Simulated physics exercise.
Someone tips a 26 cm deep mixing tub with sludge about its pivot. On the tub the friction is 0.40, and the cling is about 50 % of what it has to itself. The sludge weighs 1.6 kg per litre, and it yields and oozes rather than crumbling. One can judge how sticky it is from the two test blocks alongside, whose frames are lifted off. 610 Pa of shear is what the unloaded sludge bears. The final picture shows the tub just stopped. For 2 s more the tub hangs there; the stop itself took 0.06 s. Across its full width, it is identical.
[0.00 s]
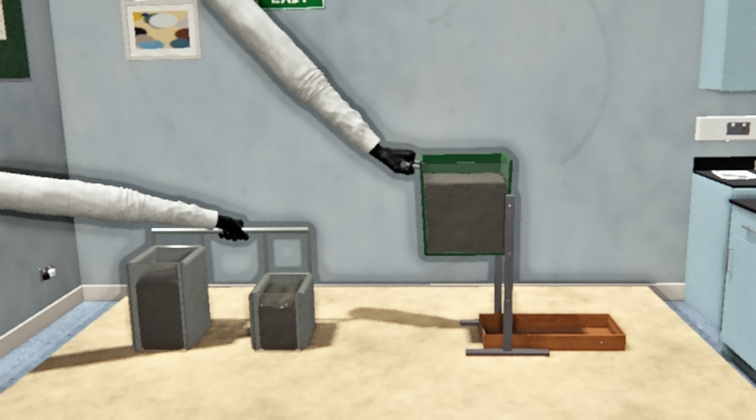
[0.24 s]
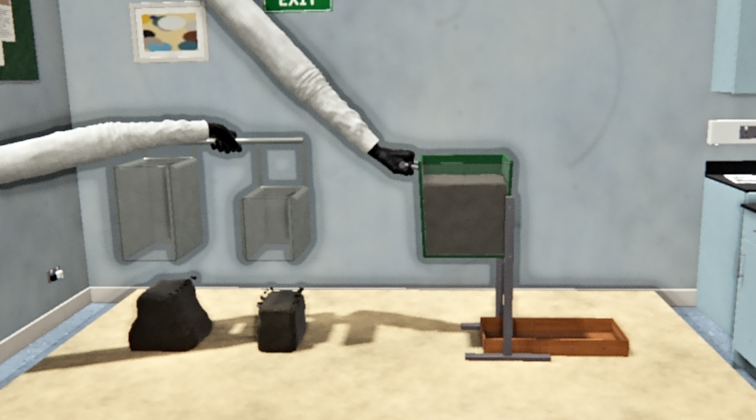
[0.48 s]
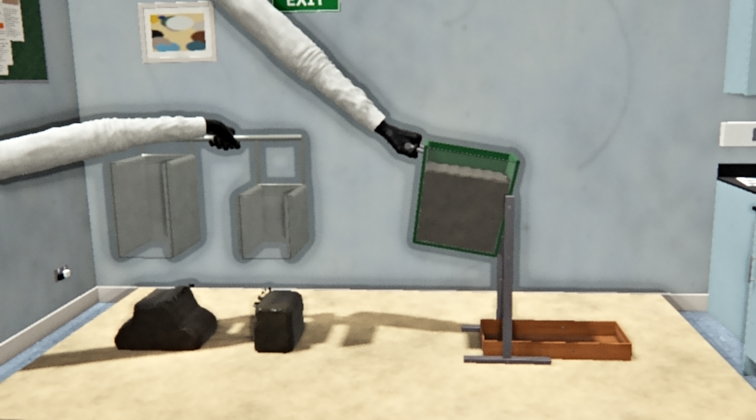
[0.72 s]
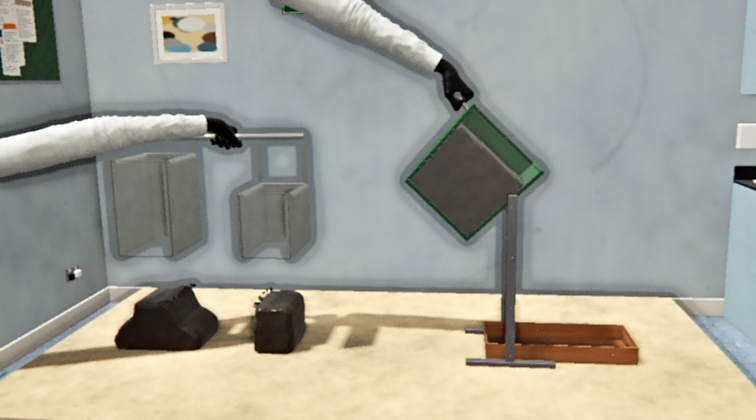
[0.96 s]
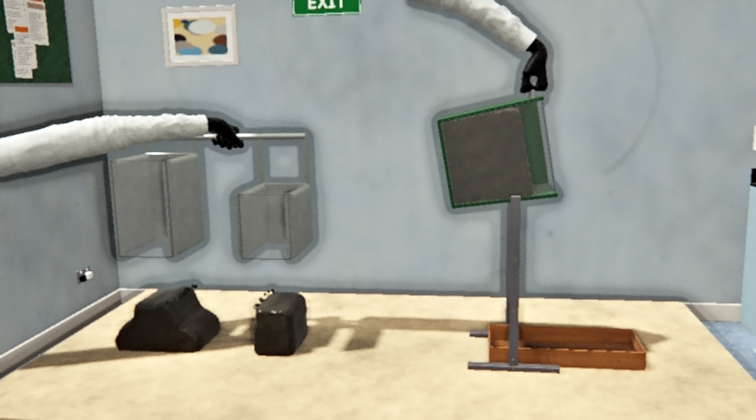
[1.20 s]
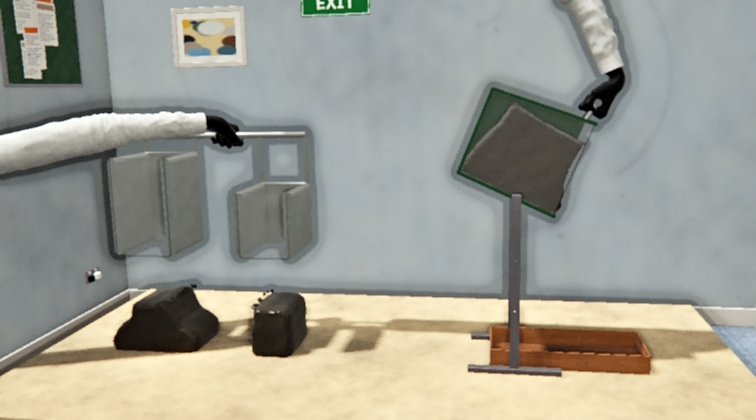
At the start, gloved hands hold a bar over two grey boxes and the rim of a green tub of sludge. The boxes lift off two dark blocks, and the left one slumps most. Then the tub turns clockwise past its side, and the sludge sags toward its mouth.
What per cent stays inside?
0 %.
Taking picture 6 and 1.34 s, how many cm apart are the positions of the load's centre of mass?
Close to 12 centimetres.
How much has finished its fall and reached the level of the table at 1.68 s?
About 75 per cent.
After 1.34 s, the tub is at 112 degrees and holds 58 %.
After 1.51 s, the tub is at 112 degrees and holds 14 %.
After 1.68 s, the tub is at 112 degrees and holds 0 %.
After 1.85 s, the tub is at 112 degrees and holds 0 %.
After 3.20 s, at the end, the tub is at 112 degrees and holds 0 %.
